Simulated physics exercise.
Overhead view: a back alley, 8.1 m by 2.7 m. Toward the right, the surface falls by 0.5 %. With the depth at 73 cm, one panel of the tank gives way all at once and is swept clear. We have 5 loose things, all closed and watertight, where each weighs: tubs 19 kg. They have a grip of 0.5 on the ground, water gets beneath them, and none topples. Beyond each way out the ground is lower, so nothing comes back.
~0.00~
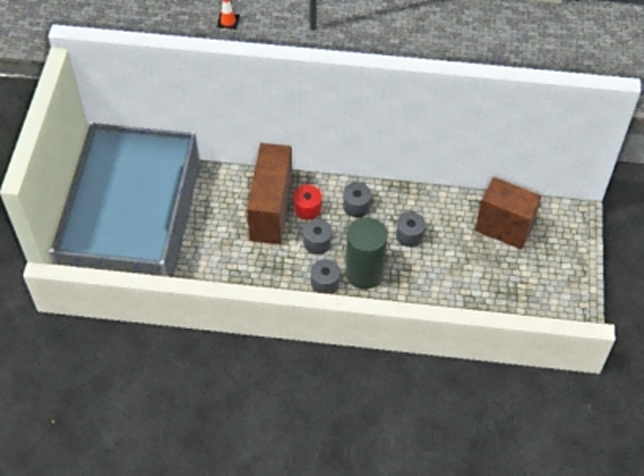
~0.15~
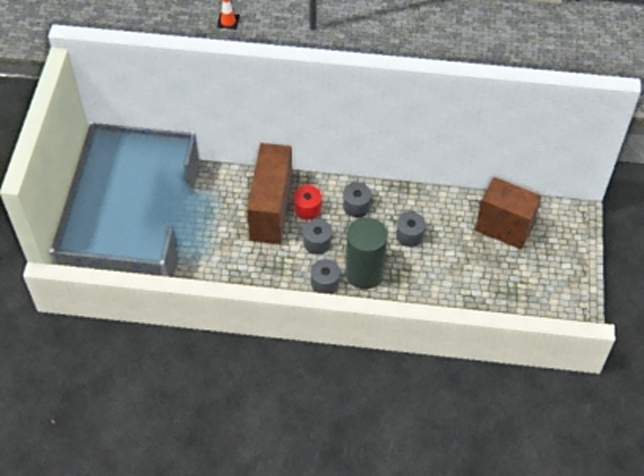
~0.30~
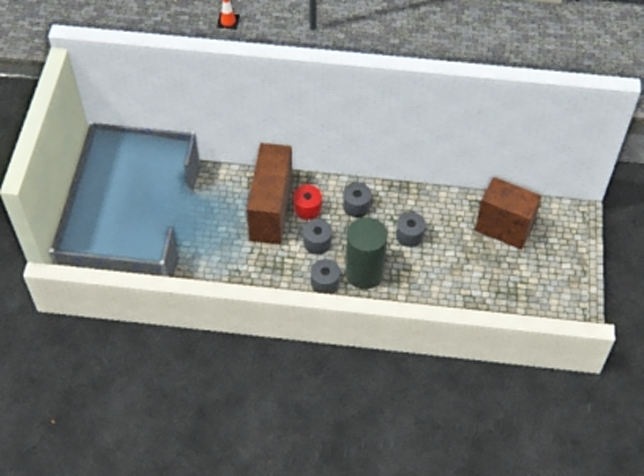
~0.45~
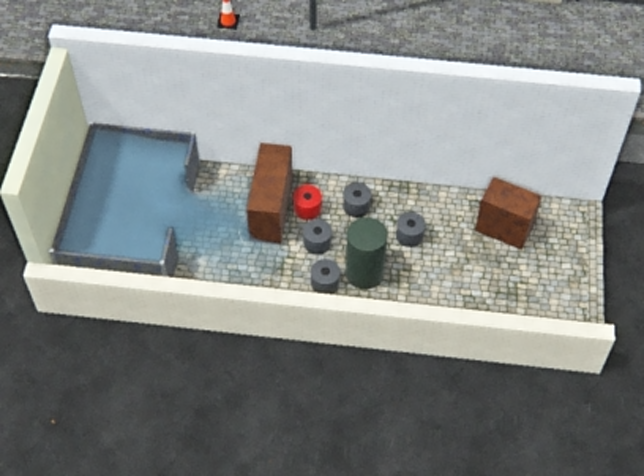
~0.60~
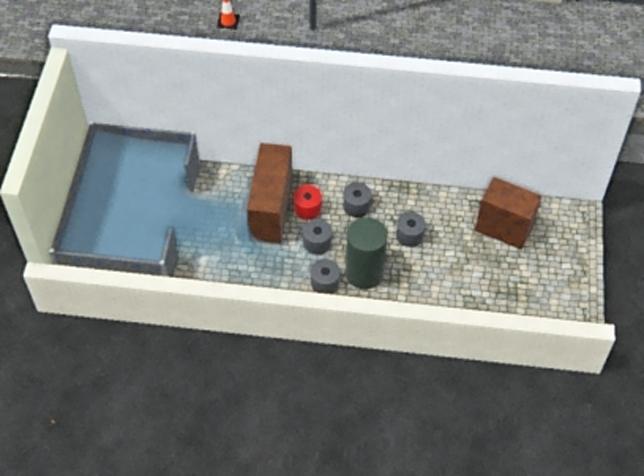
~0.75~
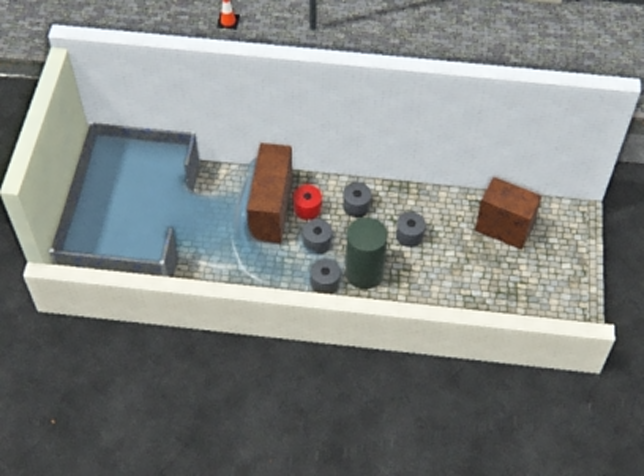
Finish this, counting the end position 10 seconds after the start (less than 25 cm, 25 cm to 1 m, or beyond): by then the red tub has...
By then it has hardly gone anywhere.
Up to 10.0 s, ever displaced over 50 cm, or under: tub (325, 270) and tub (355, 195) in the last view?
In order: Beyond the mark, beyond the mark.
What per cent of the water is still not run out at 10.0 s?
About 62 per cent.
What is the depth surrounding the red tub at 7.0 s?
About 8 cm.
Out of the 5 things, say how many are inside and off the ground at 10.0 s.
It comes to 0 of them.
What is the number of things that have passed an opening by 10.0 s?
Tally so far: 1.
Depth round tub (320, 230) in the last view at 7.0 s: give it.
Around 9 centimetres.
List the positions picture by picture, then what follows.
The red tub at (307, 196) rests on the ground; water covers 3.7 m2; 0 of 5 have shifted, in the first frame.
The red tub at (307, 196) rests on the ground; 4.5 m2 under water; 0 of 5 have shifted, in the second frame.
The red tub at (307, 196), on the bottom; 5.5 m2 under water; 0 of 5 have shifted, in the third frame.
The red tub at (307, 196), on the bottom; water covers 6.2 m2; 0 of 5 have shifted, in the fourth frame.
The red tub at (307, 196), on the bottom; 6.9 m2 under water; 0 of 5 have shifted, in the fifth frame.
The red tub at (307, 196), on the bottom; water covers 7.4 m2; 0 of 5 have shifted, in the sixth frame.
After 2.0 s the red tub is near (307, 196), 0.0 m from its start, aground; 0 of 5 are out; 0 afloat.
After 4.5 s the red tub is near (307, 196), 0.0 m from its start, aground; 1 of 5 are out; 0 afloat.
After 7.0 s the red tub is near (307, 196), 0.0 m from its start, aground; 1 of 5 are out; 0 afloat.
After 10.0 s the red tub is near (307, 196), 0.0 m from its start, aground; 1 of 5 are out; 0 afloat.
